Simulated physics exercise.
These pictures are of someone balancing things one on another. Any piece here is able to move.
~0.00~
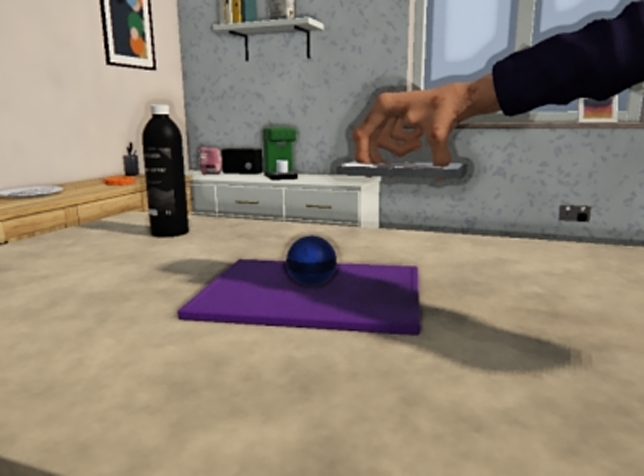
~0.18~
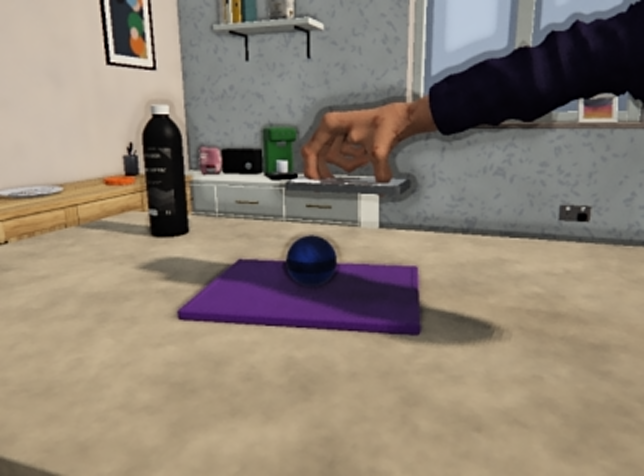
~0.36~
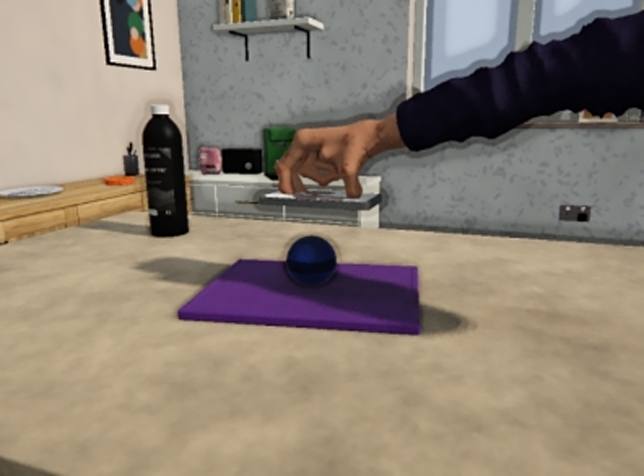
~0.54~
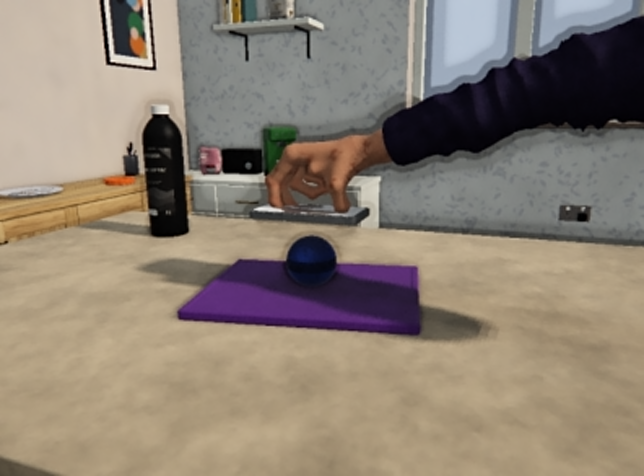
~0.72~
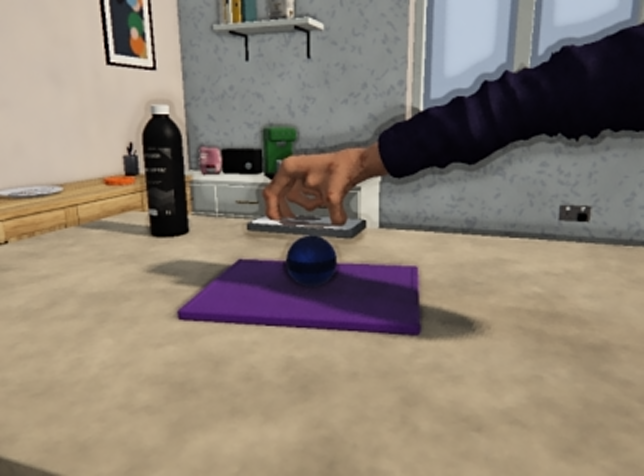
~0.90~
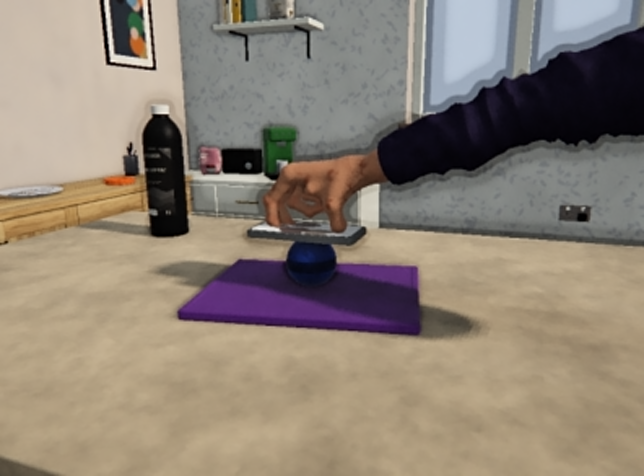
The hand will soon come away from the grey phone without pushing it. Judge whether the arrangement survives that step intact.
The build does not stay upright.
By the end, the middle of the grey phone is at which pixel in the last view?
In the final view it sits at roughly (207, 274).
By 1.40 s, grey phone now fallen.
By 1.60 s, things are still on the move.
By 2.90 s, nothing new.
When it is over (4.0 s), fallen, grey phone; the other 3 as before. End places, in pixels of the last picture, grey phone near (207, 274). The pile gives way.
